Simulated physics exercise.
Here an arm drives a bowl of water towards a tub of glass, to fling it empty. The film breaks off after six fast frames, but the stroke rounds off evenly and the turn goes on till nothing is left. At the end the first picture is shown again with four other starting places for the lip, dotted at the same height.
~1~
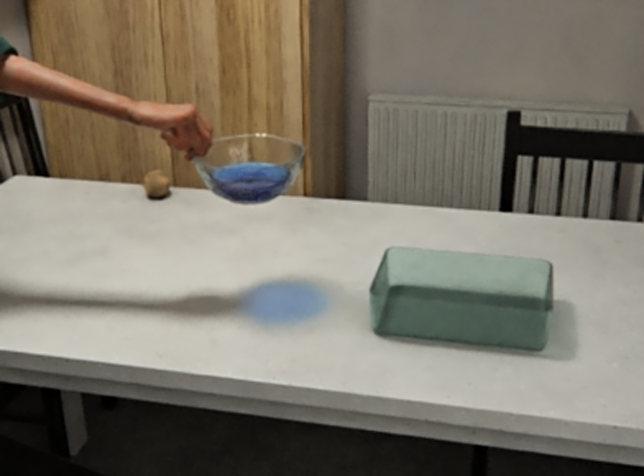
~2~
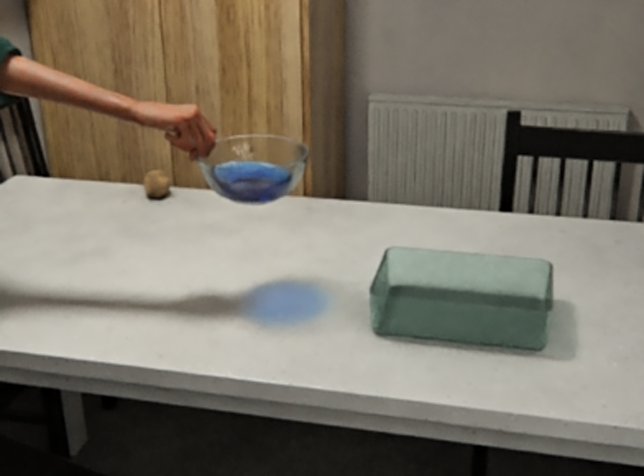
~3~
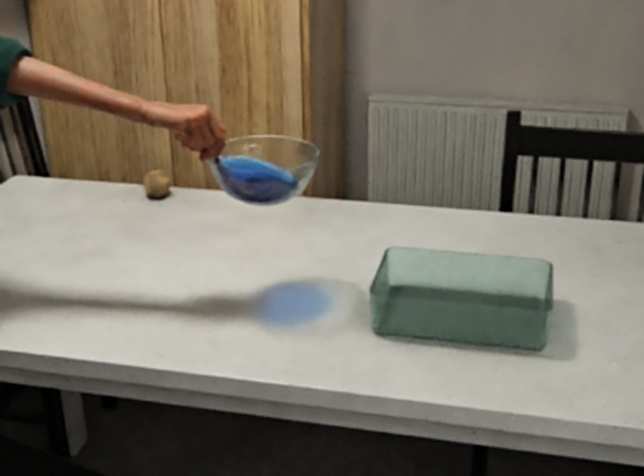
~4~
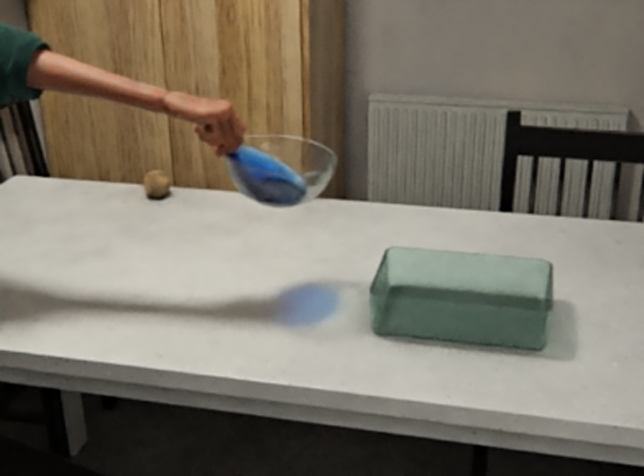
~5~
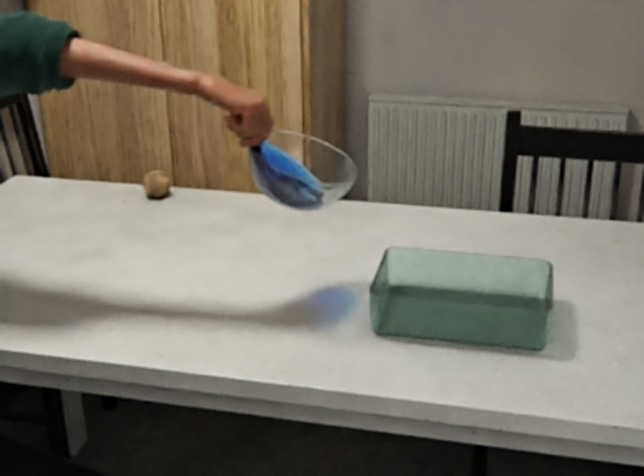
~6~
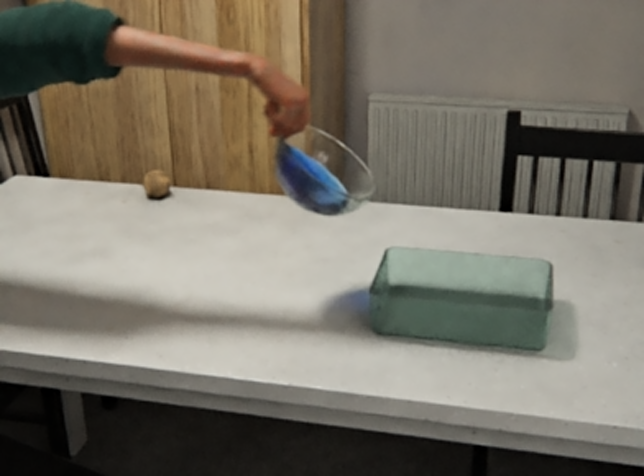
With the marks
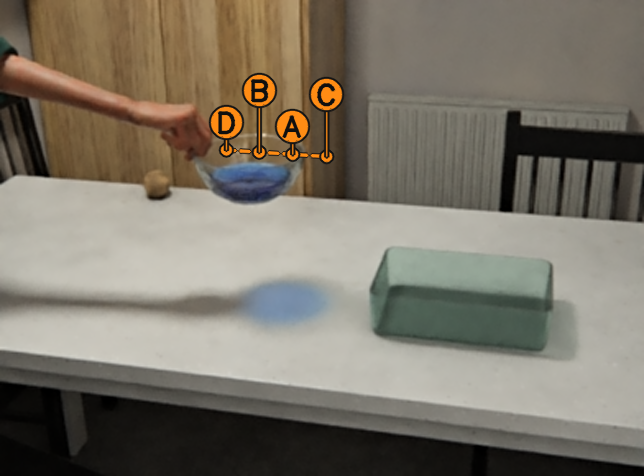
At the start, a hand at the left holds a clear glass bowl of blue water upright above a pale table, with a greenish glass tub standing to the right. The arm then carries the bowl rightward towards the tub, tilting it increasingly to the right, while the blue water stays inside.
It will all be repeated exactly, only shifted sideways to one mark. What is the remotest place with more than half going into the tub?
Go for D.
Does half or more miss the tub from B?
No, that is safe.
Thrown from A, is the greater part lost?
No, that is safe.
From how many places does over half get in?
All of the four.
On the marked copy, A at (292, 154); B at (259, 152); C at (326, 156); D at (226, 150).
For spot A, about 72 % lands in the tub, 7 % falls short and 22 % goes beside or beyond.
For spot B, about 74 % lands in the tub, 8 % falls short and 19 % goes beside or beyond.
For spot C, about 85 % lands in the tub, 10 % falls short and 5 % goes beside or beyond.
For spot D, about 65 % lands in the tub, 23 % falls short and 12 % goes beside or beyond.
